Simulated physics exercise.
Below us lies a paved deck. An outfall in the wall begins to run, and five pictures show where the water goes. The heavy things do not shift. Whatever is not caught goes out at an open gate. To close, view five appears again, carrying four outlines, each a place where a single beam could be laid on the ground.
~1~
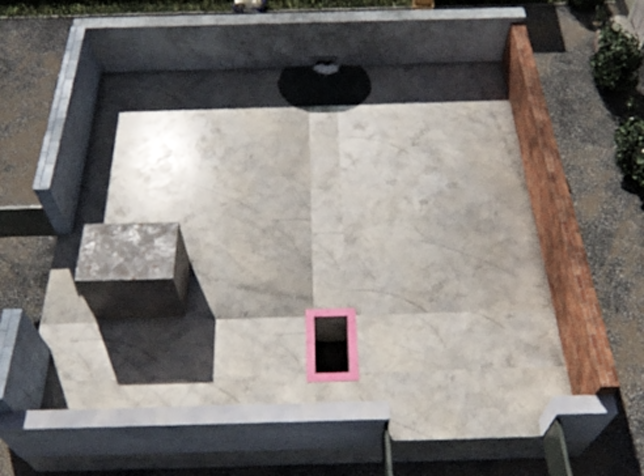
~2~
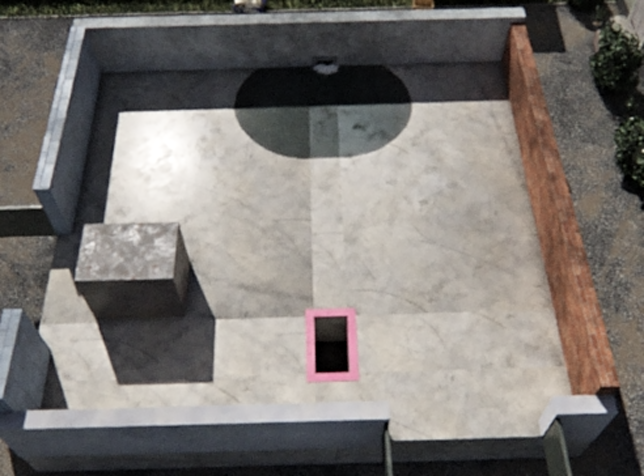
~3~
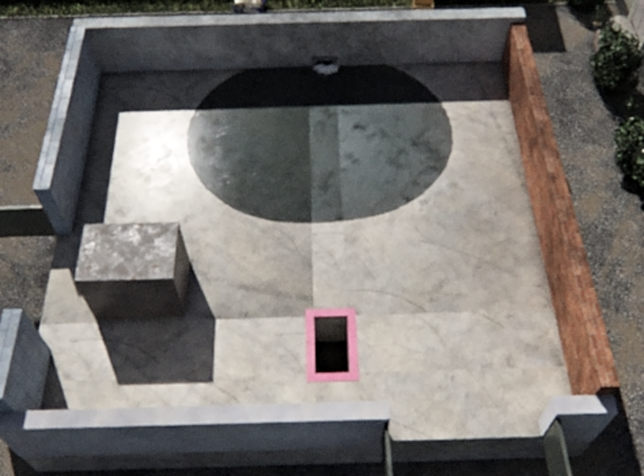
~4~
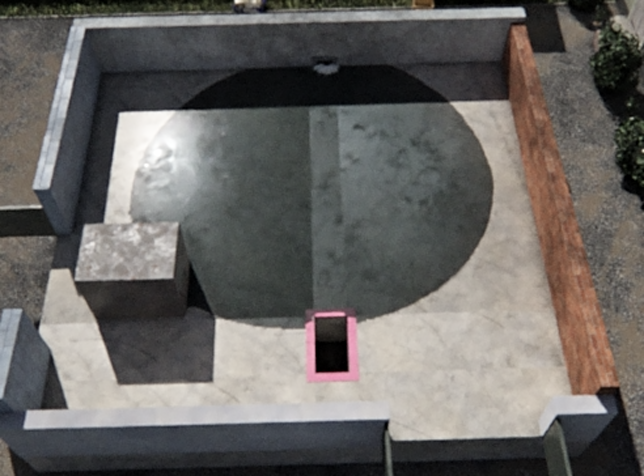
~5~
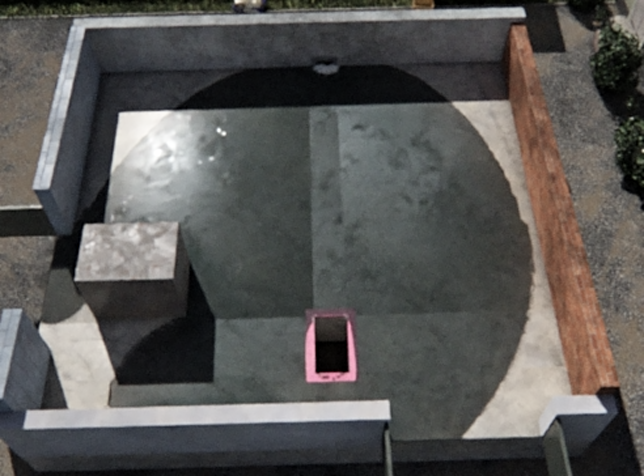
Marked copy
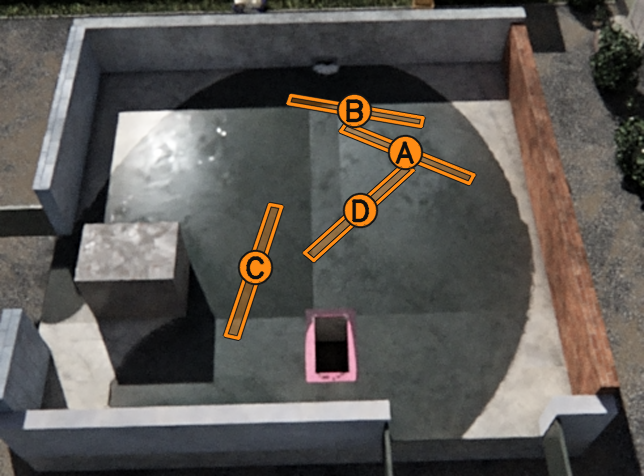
On a paved deck enclosed by low walls, a dark patch of water spread out from the far wall, widened past the concrete block, and surrounded the pink-edged drain, which began taking water.
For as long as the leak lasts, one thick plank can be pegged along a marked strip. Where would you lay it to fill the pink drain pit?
C is best.
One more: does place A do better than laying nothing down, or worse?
Place A is worse.
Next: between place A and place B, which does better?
It is A.
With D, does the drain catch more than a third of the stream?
No, it does not.
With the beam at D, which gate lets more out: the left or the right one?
More leaves on the right.
On the marked copy, A from (343, 127) to (471, 179); B from (289, 99) to (421, 122); C from (232, 336) to (275, 205); D from (309, 256) to (408, 167).
Choosing A, about 22 % of the stream runs into the pink drain pit, about 77 % out by the gates.
Choosing B, about 17 % of the stream runs into the pink drain pit, about 81 % out by the gates.
Choosing C, about 33 % of the stream runs into the pink drain pit, about 66 % out by the gates.
Choosing D, about 21 % of the stream runs into the pink drain pit, about 78 % out by the gates.
